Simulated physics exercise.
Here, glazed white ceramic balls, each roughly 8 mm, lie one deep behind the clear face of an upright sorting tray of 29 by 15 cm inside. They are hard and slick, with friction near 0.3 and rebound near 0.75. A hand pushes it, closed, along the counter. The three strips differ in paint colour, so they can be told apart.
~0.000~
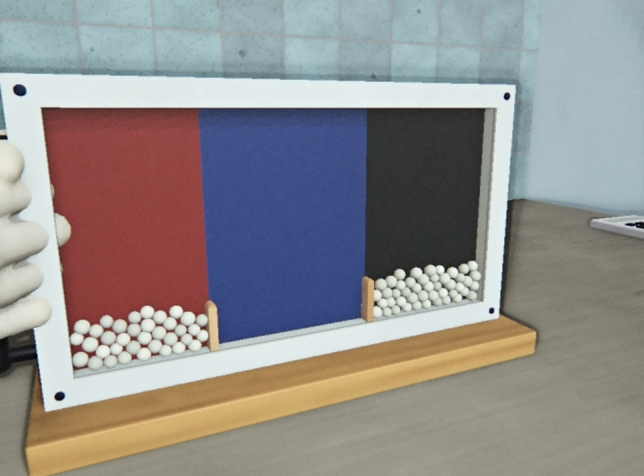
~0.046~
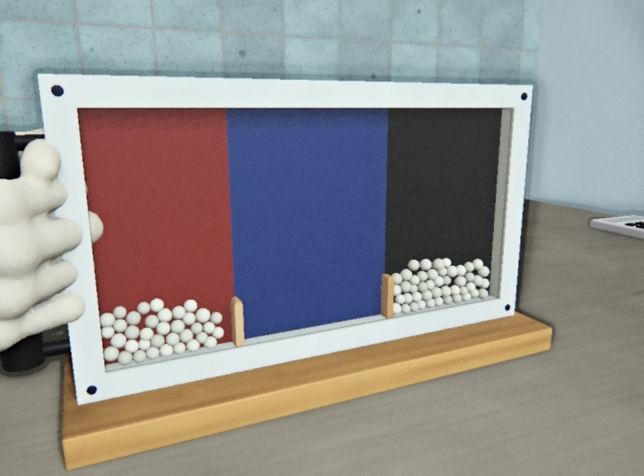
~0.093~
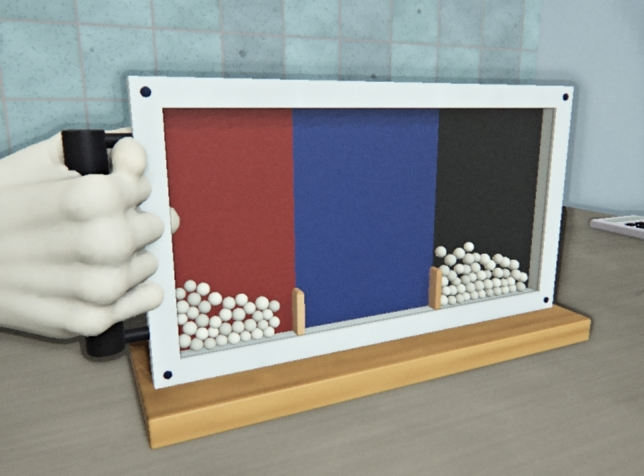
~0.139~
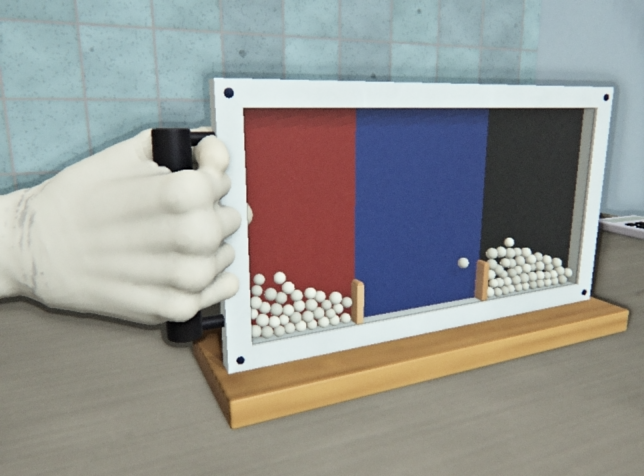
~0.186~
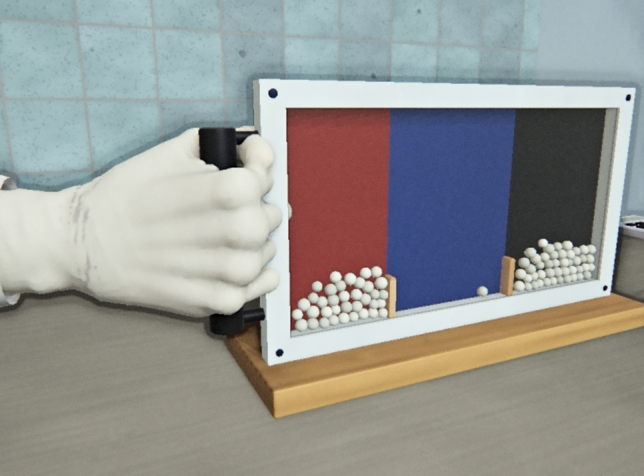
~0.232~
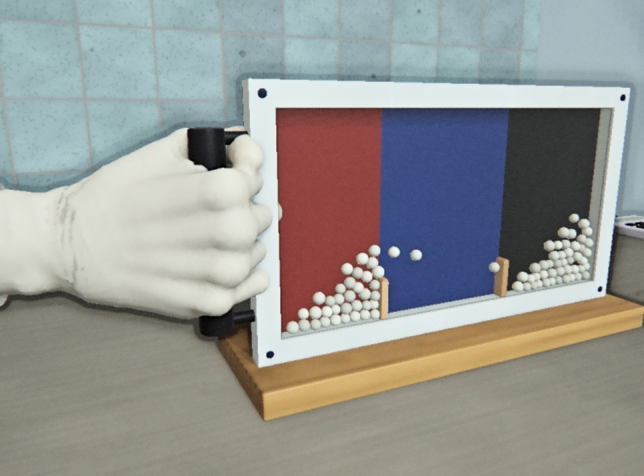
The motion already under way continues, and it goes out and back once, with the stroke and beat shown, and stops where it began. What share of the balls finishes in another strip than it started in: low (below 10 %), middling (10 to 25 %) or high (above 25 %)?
Answer: A medium share.
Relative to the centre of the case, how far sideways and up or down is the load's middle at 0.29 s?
Roughly 3 centimetres to the right and 5 centimetres below.
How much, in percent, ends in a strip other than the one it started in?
I'd say something like 20 percent.
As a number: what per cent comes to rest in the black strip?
About 50 per cent.
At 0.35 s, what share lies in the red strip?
Roughly 30 per cent.
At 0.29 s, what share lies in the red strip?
It works out at about 35 percent.
After 0.29 s, it is 8 cm to the right; the balls' middle is 3 cm right of and 5 cm below the centre; red 35 %, blue 10 %, black 55 %; 10 % have changed strip.
After 0.35 s, it is 2 cm to the right; the balls' middle is 3 cm right of and 6 cm below the centre; red 30 %, blue 10 %, black 55 %; 15 % have changed strip.
After 0.40 s, it is at its start; the balls' middle is 1 cm right of and 6 cm below the centre; red 30 %, blue 10 %, black 55 %; 15 % have changed strip.
Settled by 1.3 s, it is at its start; red 35 %, blue 15 %, black 50 %; 20 % have changed strip.
